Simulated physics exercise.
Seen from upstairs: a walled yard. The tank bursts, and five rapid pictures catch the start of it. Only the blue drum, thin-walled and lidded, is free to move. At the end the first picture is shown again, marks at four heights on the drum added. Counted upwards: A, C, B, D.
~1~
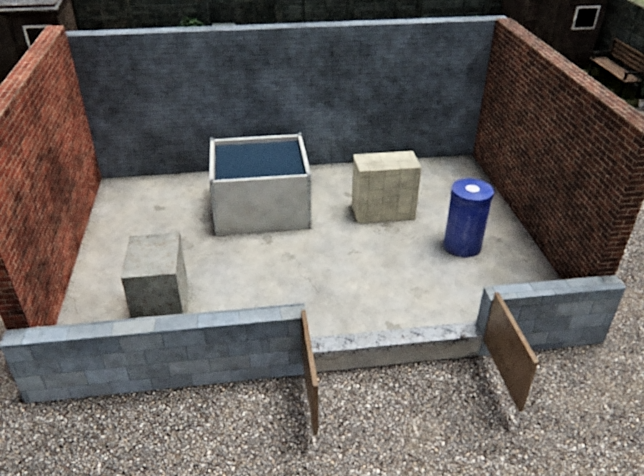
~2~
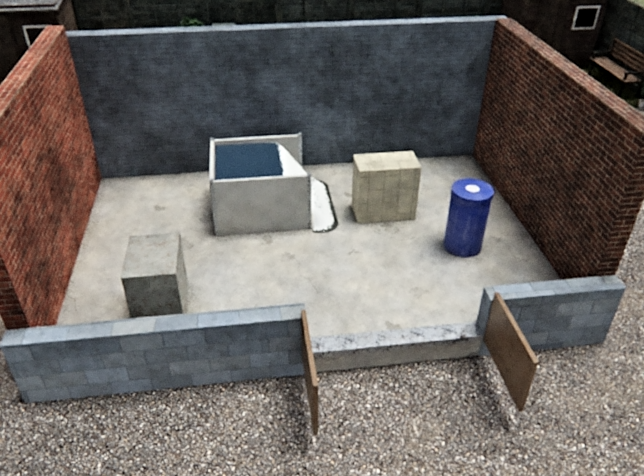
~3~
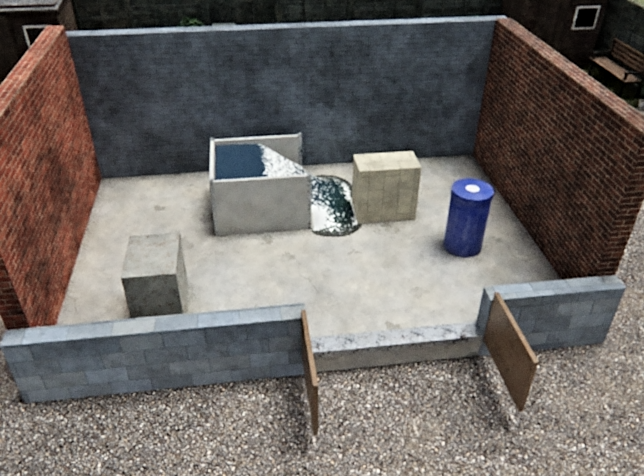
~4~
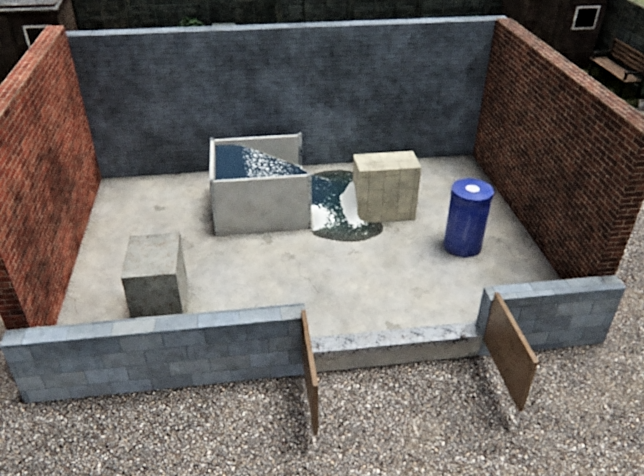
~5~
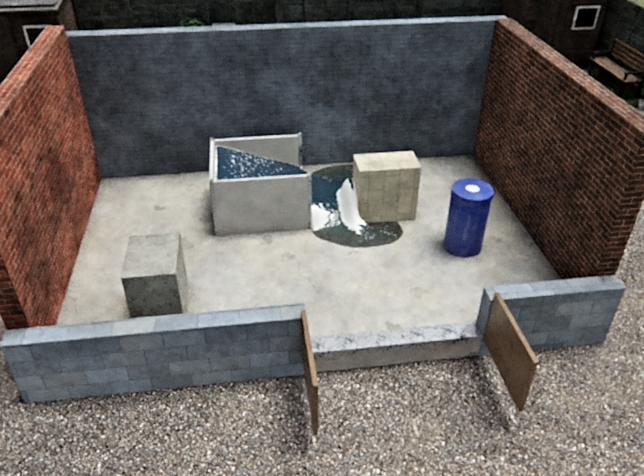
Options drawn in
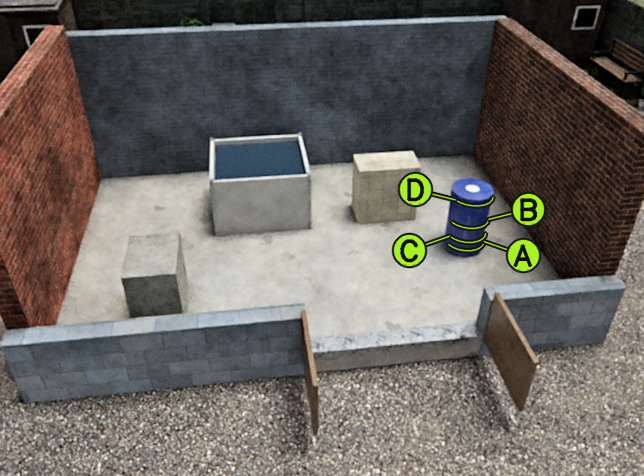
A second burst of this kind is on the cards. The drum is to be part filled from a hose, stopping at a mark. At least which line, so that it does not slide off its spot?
It is C.
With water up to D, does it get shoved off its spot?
No, not at all.
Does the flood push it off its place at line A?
Yes.
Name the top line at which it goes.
A.
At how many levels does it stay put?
Three of them.
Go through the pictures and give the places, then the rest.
Lid of the blue drum at (472, 189); tank full, its middle at (259, 162); open gate at (395, 298), in the first frame.
In the second frame, 2 % of the ground wet, in view closest to the drum at (329, 226).
In the third frame, 5 % of the ground wet, in view closest to the drum at (342, 223).
In the fourth frame, 8 % of the ground wet, in view closest to the drum at (362, 231).
Lid of the blue drum at (472, 189); 11 % of the ground wet, in view closest to the drum at (394, 235), in the fifth frame.
On the marked copy, A at (470, 250); B at (474, 228); C at (472, 242); D at (479, 205); from the bottom up A, C, B, D.
For line A, it is pushed about its own width away.
For line B, it does not move.
For line C, it does not move.
For line D, it does not move.
